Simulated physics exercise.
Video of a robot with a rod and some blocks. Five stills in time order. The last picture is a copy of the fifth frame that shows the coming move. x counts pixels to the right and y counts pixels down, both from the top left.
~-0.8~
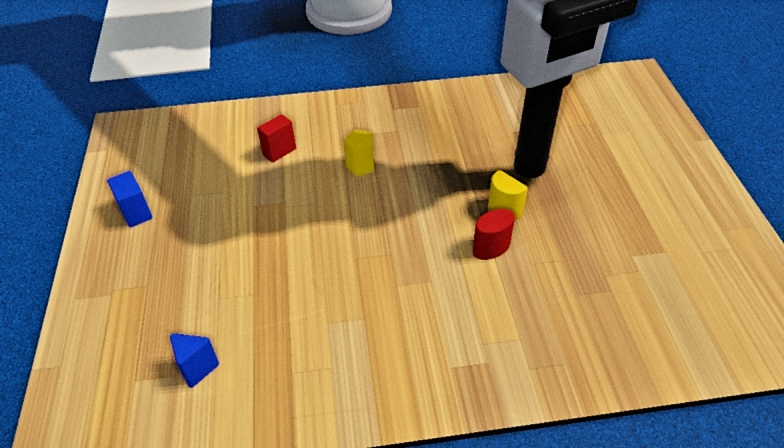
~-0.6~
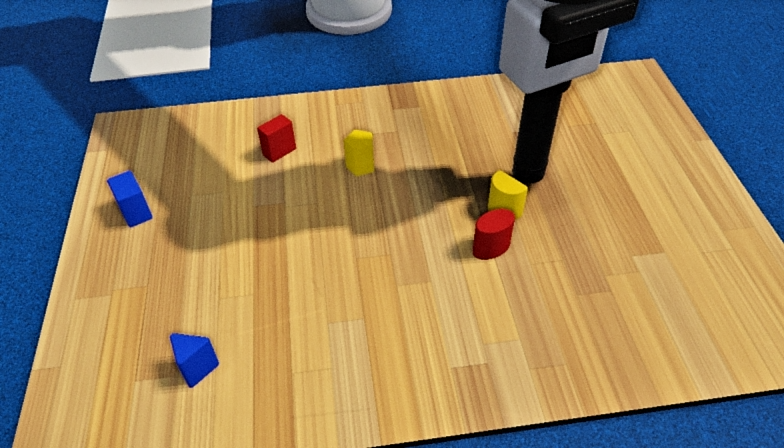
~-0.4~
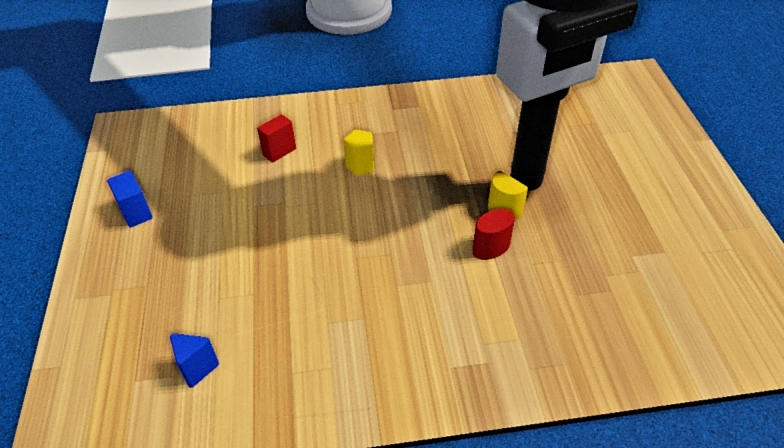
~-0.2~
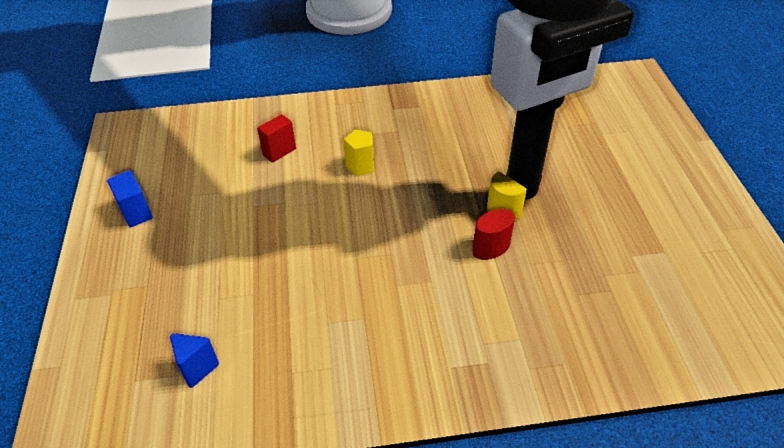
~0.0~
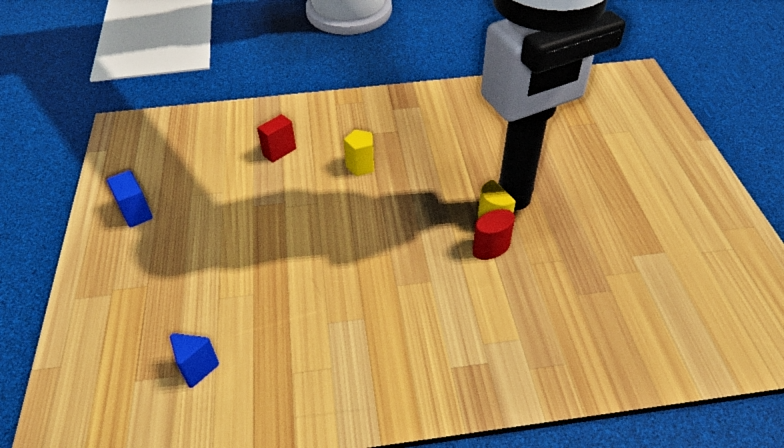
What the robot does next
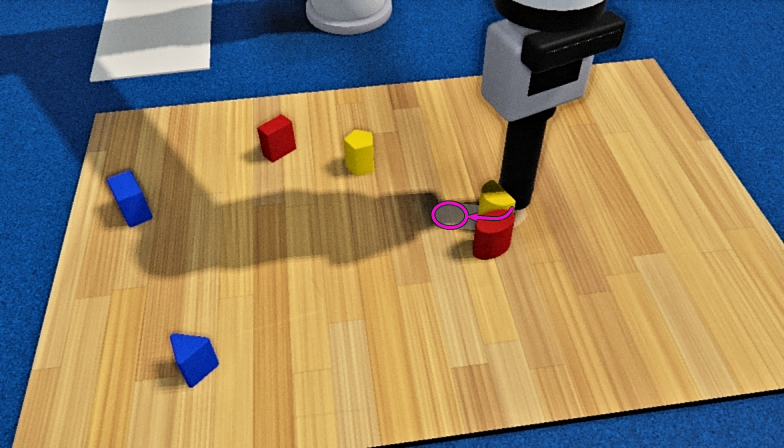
The clip shows a robot's black rod above a wooden board with red, yellow and blue blocks, moving slowly toward the viewer and slightly left, then nudging a yellow D-shaped block left behind a red elliptical block.
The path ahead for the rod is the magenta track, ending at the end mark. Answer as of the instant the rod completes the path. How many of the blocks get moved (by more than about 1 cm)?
One gets moved.
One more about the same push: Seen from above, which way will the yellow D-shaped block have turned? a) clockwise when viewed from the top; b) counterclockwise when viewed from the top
(b)
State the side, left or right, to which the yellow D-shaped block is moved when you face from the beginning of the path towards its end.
The yellow D-shaped block goes left.
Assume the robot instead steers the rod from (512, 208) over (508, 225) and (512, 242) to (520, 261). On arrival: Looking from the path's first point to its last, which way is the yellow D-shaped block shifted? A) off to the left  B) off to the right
B (off to the right)
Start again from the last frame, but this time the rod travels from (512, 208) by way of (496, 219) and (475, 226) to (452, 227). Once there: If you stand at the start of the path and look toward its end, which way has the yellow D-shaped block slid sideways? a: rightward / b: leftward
b
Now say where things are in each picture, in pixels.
In the first picture, lower end of the rod (529, 168), tops of blocks, red elliptical block (496, 220), yellow D-shaped block (507, 183).
In the second picture, rod (528, 173), blocks as before.
In the third picture, rod (526, 181), blocks as before.
In the fourth picture, rod (521, 189), blocks as before.
In the fifth picture, rod (514, 199), red elliptical block (496, 220), yellow D-shaped block (496, 193).
The drawn path runs from (512, 208) through (497, 219) and (473, 217) to (450, 215).
What follows on the original path. Halfway along, rod (485, 209); red elliptical block (496, 224); yellow D-shaped block (468, 206), turned 30° anticlockwise.
At the end, rod (450, 206); red elliptical block (496, 224); yellow D-shaped block (457, 209), turned 50° anticlockwise.
